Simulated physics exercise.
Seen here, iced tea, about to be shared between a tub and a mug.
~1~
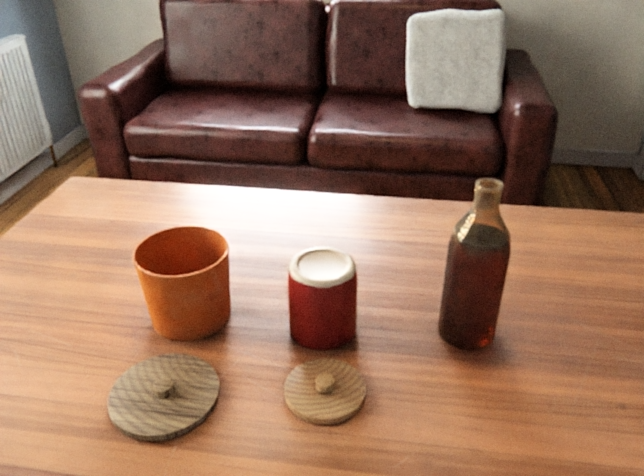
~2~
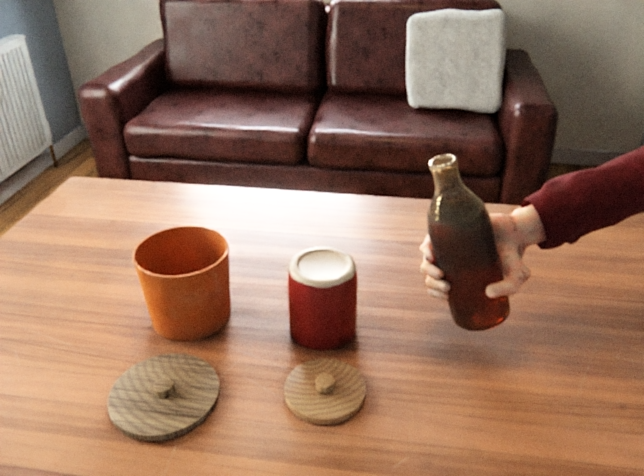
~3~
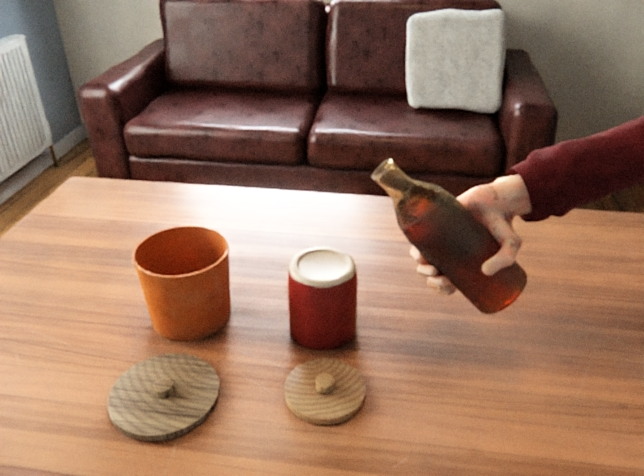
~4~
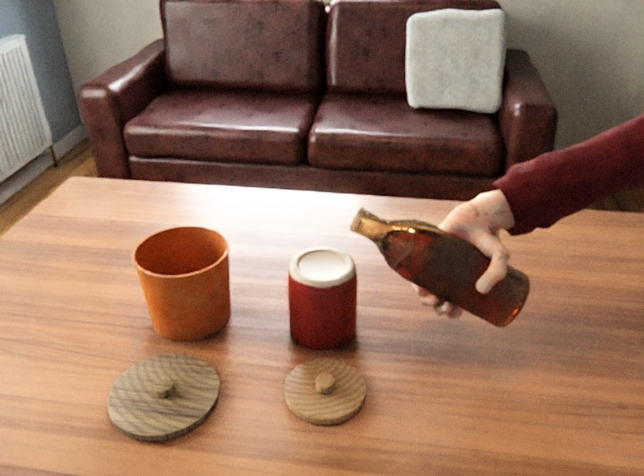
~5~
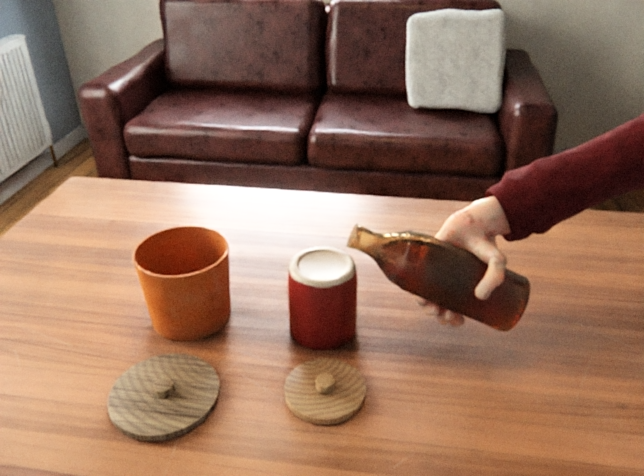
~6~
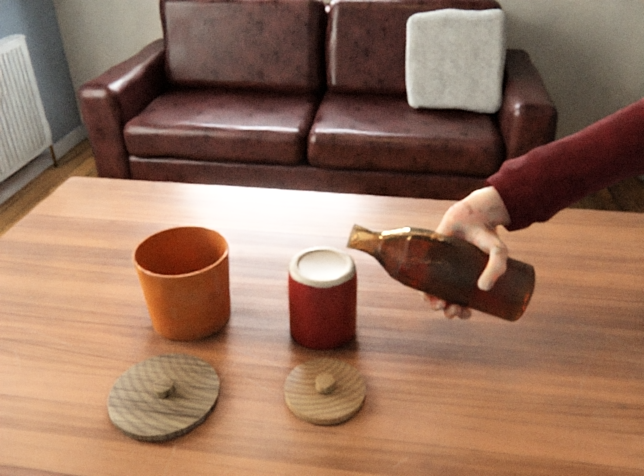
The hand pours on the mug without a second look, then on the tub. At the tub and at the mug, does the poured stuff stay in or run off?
At the tub it stays in; at the mug it runs off.
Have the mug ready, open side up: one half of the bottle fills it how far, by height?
55 %, roughly.
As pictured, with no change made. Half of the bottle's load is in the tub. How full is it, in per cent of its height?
It ends up near 30 percent full.
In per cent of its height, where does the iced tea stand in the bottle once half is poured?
Level: Approx. 35 %.
Soon after, it runs off the upturned base of the mug.
Later, the iced tea goes into the tub.
In the end, the mug is empty, in a puddle; the tub has its share inside.
